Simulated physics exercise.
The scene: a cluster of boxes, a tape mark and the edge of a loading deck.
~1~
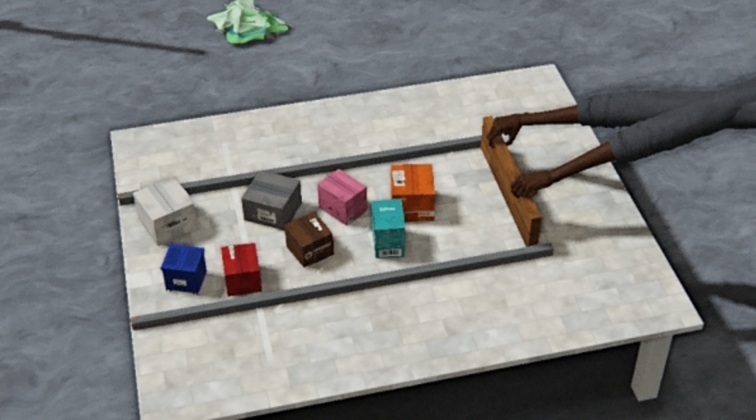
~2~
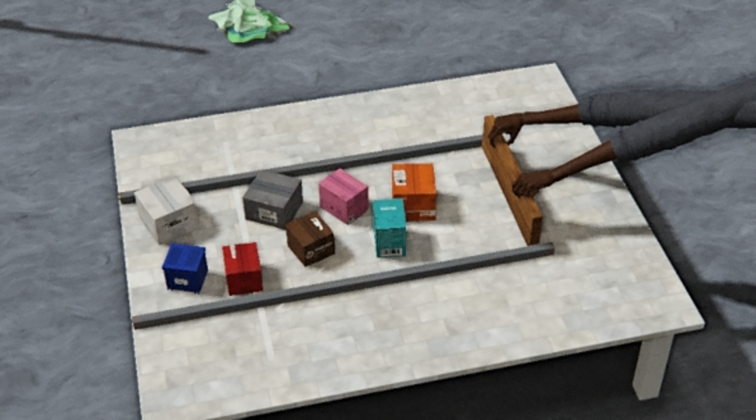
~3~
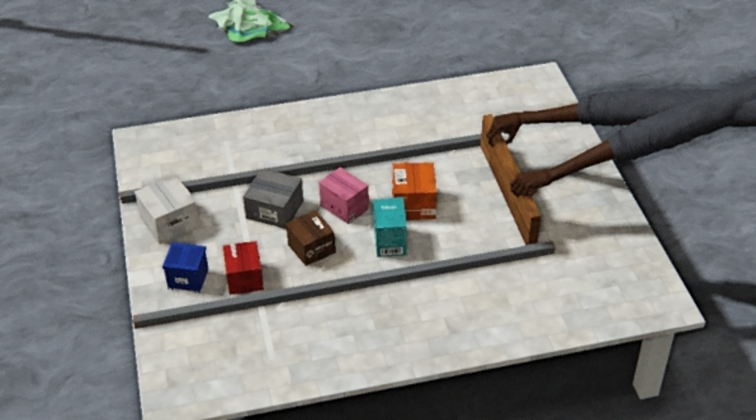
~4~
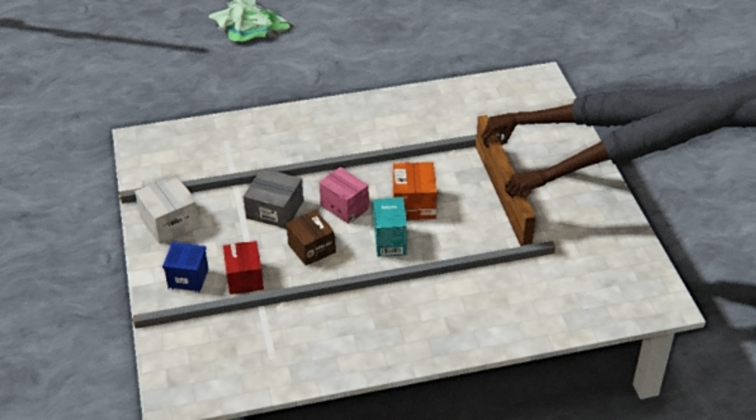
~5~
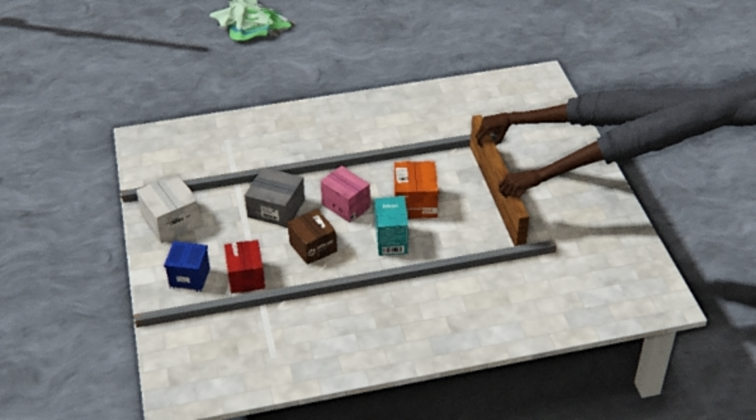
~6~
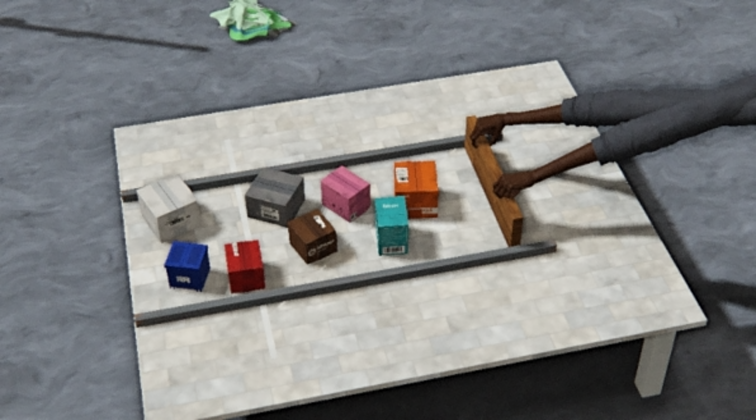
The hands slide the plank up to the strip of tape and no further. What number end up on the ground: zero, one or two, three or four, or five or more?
Here the number that fall off is one or two.
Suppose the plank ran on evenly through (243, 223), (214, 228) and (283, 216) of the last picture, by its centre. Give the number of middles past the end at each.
Past the end: 1, 3 and 0.
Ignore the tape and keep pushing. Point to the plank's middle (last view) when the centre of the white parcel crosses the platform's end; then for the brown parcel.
Near (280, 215) and (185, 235).
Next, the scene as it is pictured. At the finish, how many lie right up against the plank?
It touches 2.
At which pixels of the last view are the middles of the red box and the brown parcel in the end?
The red box at (175, 283), the brown parcel at (197, 259).
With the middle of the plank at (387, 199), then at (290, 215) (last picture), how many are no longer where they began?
3 and 8.
Early on, none off yet; white parcel at rest near (170, 208); blue tote at rest near (188, 267); red box at rest near (245, 267).
A while later, none off yet; white parcel travelled about its own width near (140, 212); blue tote travelled a little near (181, 267); red box travelled a little near (224, 275).
Finally, the number that fall off is one or two; lost, white parcel.
